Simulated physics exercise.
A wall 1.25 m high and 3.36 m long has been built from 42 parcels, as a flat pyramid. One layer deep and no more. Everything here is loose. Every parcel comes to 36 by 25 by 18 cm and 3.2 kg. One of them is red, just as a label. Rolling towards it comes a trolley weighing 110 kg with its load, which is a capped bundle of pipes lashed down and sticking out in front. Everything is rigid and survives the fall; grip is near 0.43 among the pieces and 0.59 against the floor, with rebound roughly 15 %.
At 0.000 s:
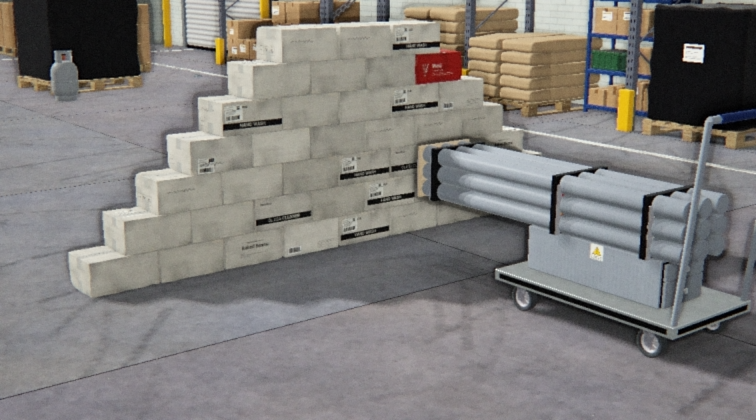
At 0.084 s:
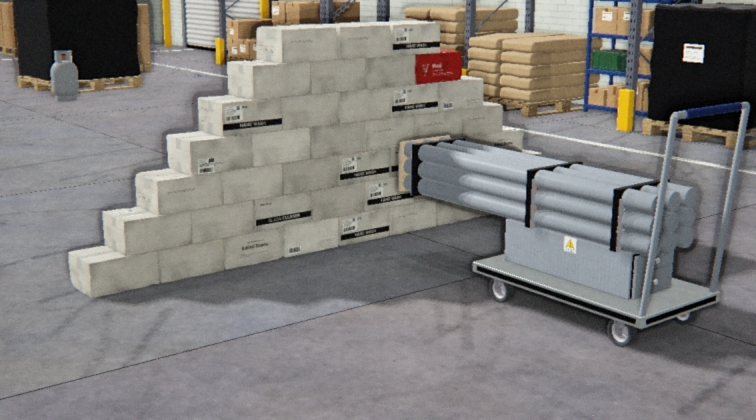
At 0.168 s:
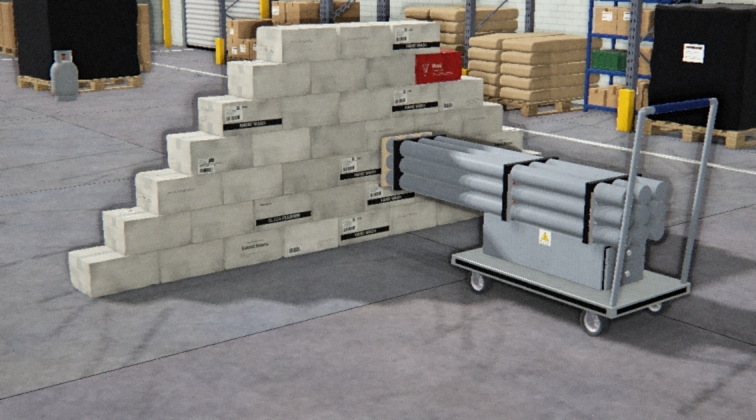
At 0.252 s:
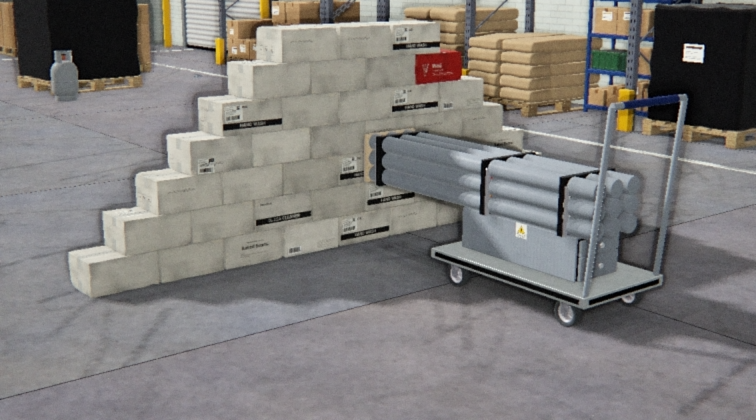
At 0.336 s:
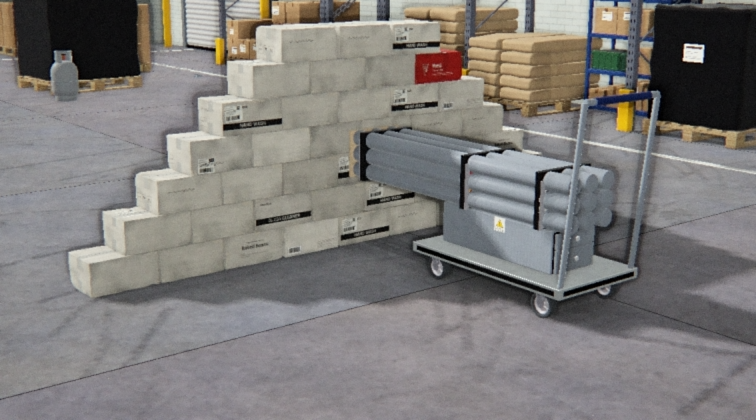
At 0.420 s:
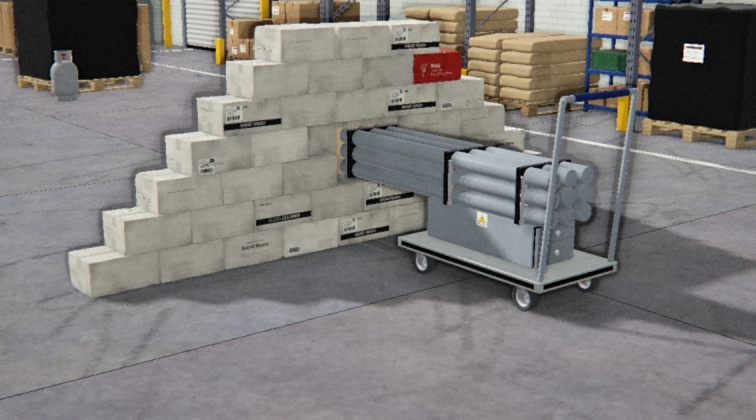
A cart loaded with gray pipes rolls left and pushes into a wall of pale parcels.
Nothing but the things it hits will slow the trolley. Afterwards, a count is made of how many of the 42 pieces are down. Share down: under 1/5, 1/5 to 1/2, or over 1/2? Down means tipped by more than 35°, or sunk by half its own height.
1/5 to 1/2.
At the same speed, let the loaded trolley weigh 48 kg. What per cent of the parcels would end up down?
Estimate: Near 50 per cent down.
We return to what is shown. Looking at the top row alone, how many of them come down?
Count: 3.
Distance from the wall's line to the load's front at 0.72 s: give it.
At that time it's around 50 cm.
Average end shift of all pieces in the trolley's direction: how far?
Around 35 centimetres.
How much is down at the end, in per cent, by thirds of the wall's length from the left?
Left third 10 percent, middle third 60 percent, right third 20 percent.
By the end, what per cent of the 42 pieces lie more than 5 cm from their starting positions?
50 percent of them have shifted.
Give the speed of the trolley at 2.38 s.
About 0.0 m/s.
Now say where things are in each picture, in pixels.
In the first picture (pixels give the middle of a visible side), load (426, 163) 57 cm short of the wall; red parcel (440, 68); none has stirred.
Load (407, 159) 41 cm short of the wall; red parcel (440, 68), in the second picture.
Load (388, 154) 26 cm short of the wall; red parcel (440, 68), in the third picture.
Load (371, 150) 11 cm short of the wall; red parcel (440, 68), in the fourth picture.
Load (355, 146) 34 mm into the wall's line; red parcel (440, 68); movement in 4 of them, in the fifth picture.
Load (342, 143) 16 cm into the wall's line; red parcel (439, 68); movement in 11 of them, in the sixth picture.
After 0.72 s, load 50 cm past the wall's line, still rolling; 1 of the 42 parcels down; red parcel 9 cm from its place.
After 1.40 s, load 81 cm past the wall's line, stopped; 8 of the 42 parcels down; red parcel 11° from how it stood.
After 2.38 s, load 81 cm past the wall's line, stopped; 15 of the 42 parcels down; red parcel 65° from how it stood, 54 cm lower.
In the end (3.9 s), load 81 cm past the wall's line, stopped; 15 of the 42 parcels down; red parcel on its side. That is 36 per cent. From the last view, middles, red parcel near (380, 166).
